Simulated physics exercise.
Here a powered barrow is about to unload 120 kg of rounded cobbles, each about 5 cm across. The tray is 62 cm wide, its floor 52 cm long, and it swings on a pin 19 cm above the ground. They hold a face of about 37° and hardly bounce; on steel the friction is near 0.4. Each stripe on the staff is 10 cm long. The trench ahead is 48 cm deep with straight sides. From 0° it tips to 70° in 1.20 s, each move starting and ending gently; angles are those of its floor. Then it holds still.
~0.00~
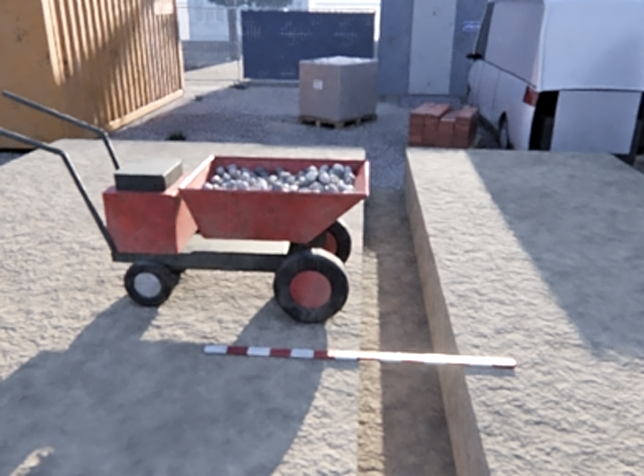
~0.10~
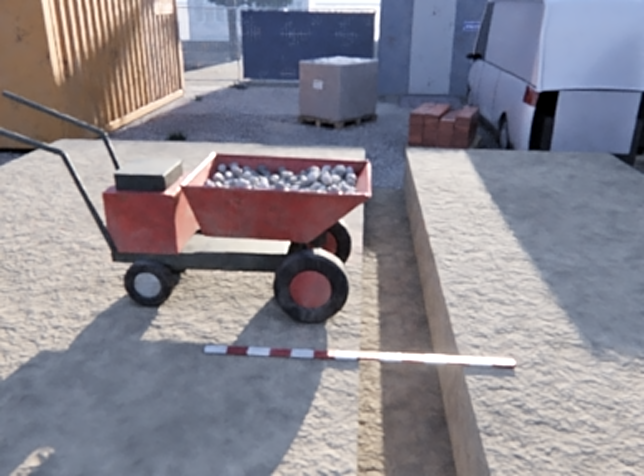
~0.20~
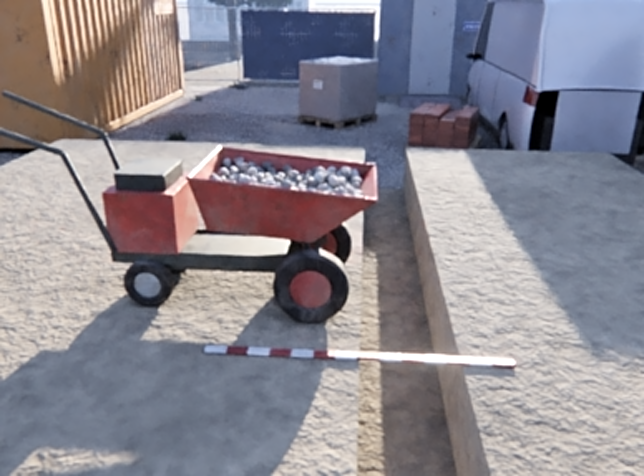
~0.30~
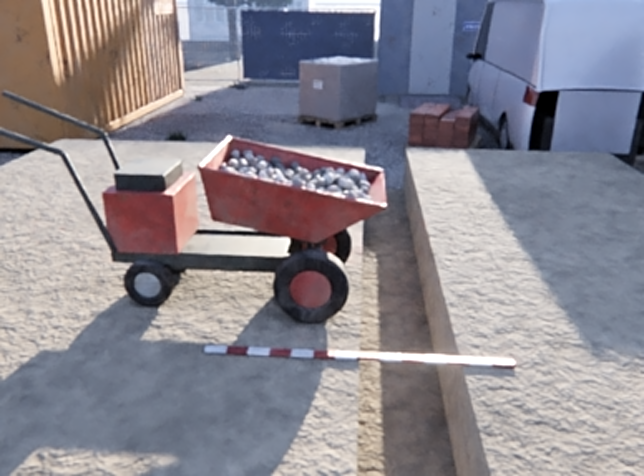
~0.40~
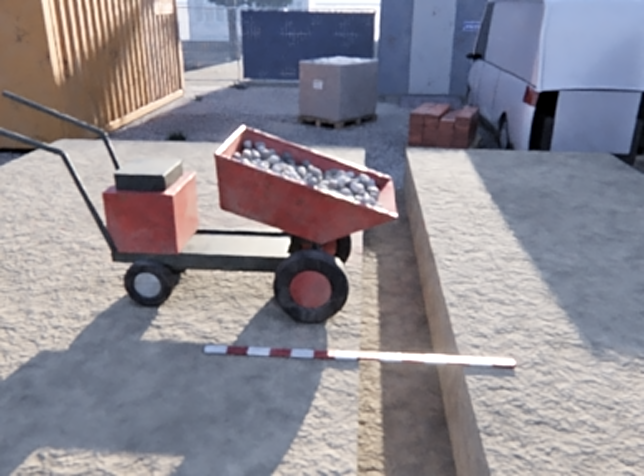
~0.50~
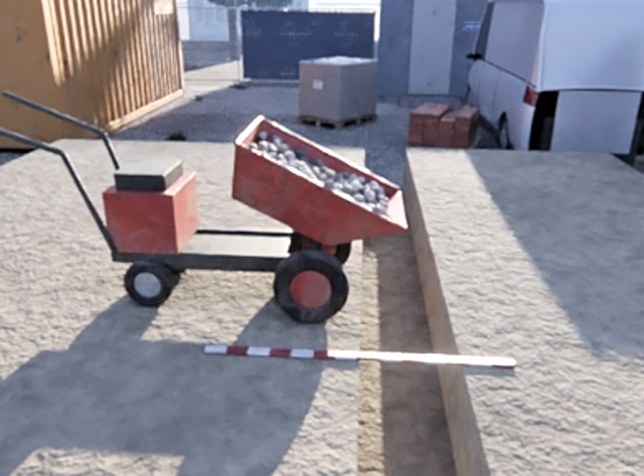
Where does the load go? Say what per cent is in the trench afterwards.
Some 51 per cent of it.
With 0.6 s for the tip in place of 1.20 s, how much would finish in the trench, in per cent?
It would be near 40 per cent.
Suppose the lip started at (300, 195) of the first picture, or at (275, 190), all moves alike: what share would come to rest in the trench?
Near 100 per cent from the first place, 90 from the second.
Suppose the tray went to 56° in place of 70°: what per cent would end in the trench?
It would be near 60 per cent.
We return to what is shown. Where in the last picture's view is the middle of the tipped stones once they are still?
Near (436, 353).
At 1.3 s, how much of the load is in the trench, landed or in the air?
About 25 per cent by then.
After 0.9 s the floor is at 59°; 100 % in the tray; the foremost stones are at (424, 257).
After 1.3 s the floor is at 70°; 49 % in the tray, 23 % in the trench, 27 % past the trench; the foremost stones are at (510, 301).
After 1.6 s the floor is at 70°; 12 % in the tray, 40 % in the trench, 48 % past the trench; the foremost stones are at (580, 298).
After 3.6 s the floor is at 70°; 0 % in the tray, 51 % in the trench, 49 % past the trench; the foremost stones are at (617, 302).
